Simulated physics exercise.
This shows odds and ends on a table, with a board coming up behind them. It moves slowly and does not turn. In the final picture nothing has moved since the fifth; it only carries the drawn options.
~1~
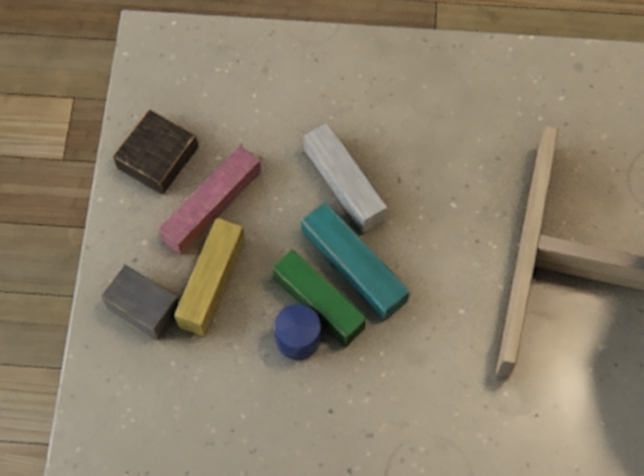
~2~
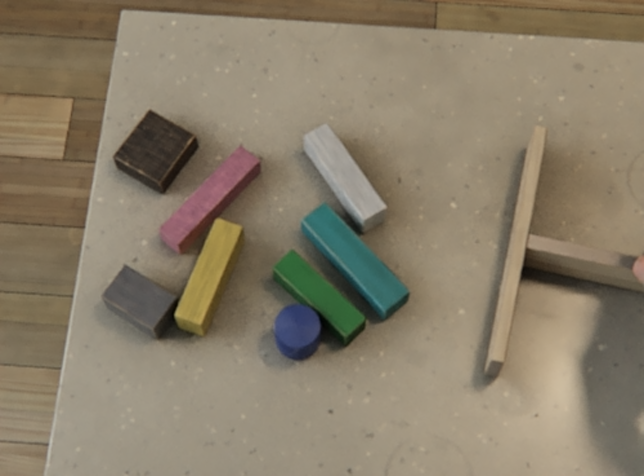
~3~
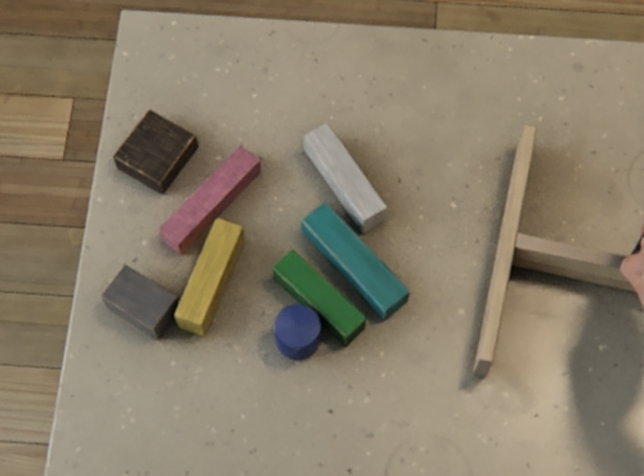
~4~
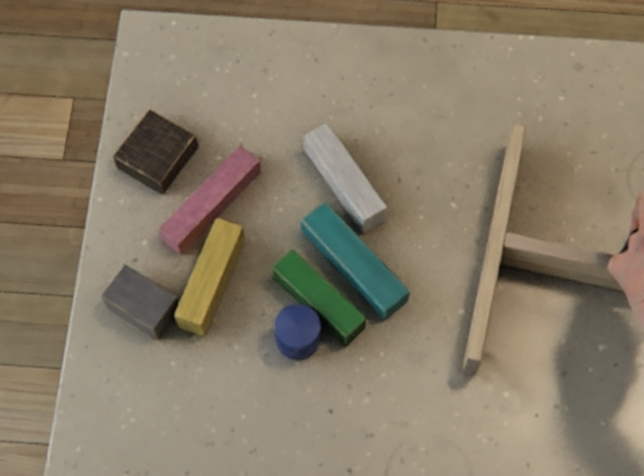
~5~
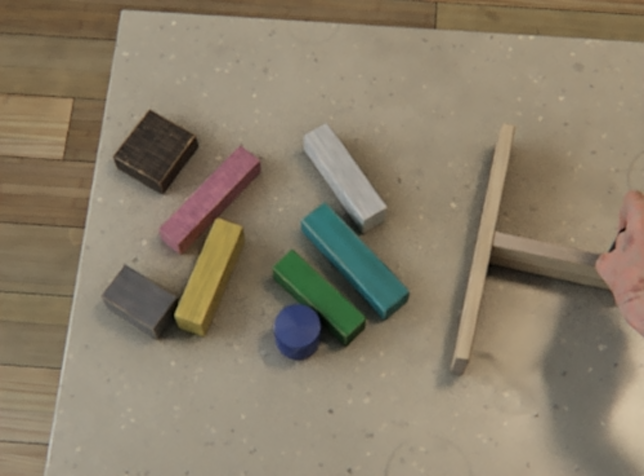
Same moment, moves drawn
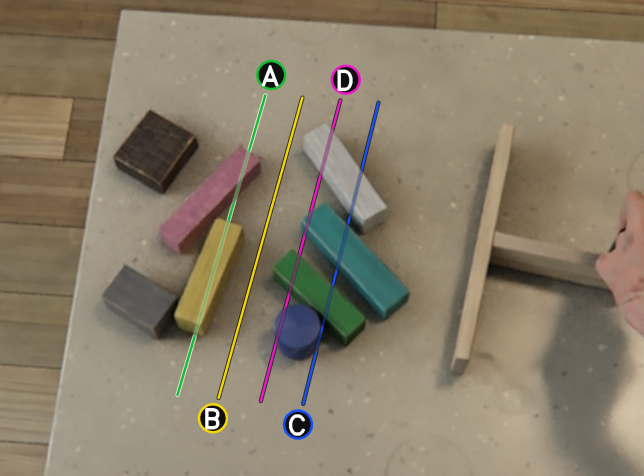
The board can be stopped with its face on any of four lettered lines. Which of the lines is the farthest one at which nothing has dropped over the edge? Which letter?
No farther than A.
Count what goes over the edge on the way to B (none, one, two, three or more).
By then, none.
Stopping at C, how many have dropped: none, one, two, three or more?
By then, none.
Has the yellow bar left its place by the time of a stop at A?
By then, yes.
On the marked copy, A at (224, 237); B at (263, 240); C at (343, 245); D at (303, 243).
Following A. Soon after the start, board (391, 230); green stick (314, 299); turquoise stick (326, 247).
Later, board (296, 223); grey block (134, 303); pink bar (186, 185).
In the end, board (227, 219); grey block (80, 304); black block (117, 138); nothing has fallen.
As for the rest, B is safe but short; C is safe but short; D is safe but short.
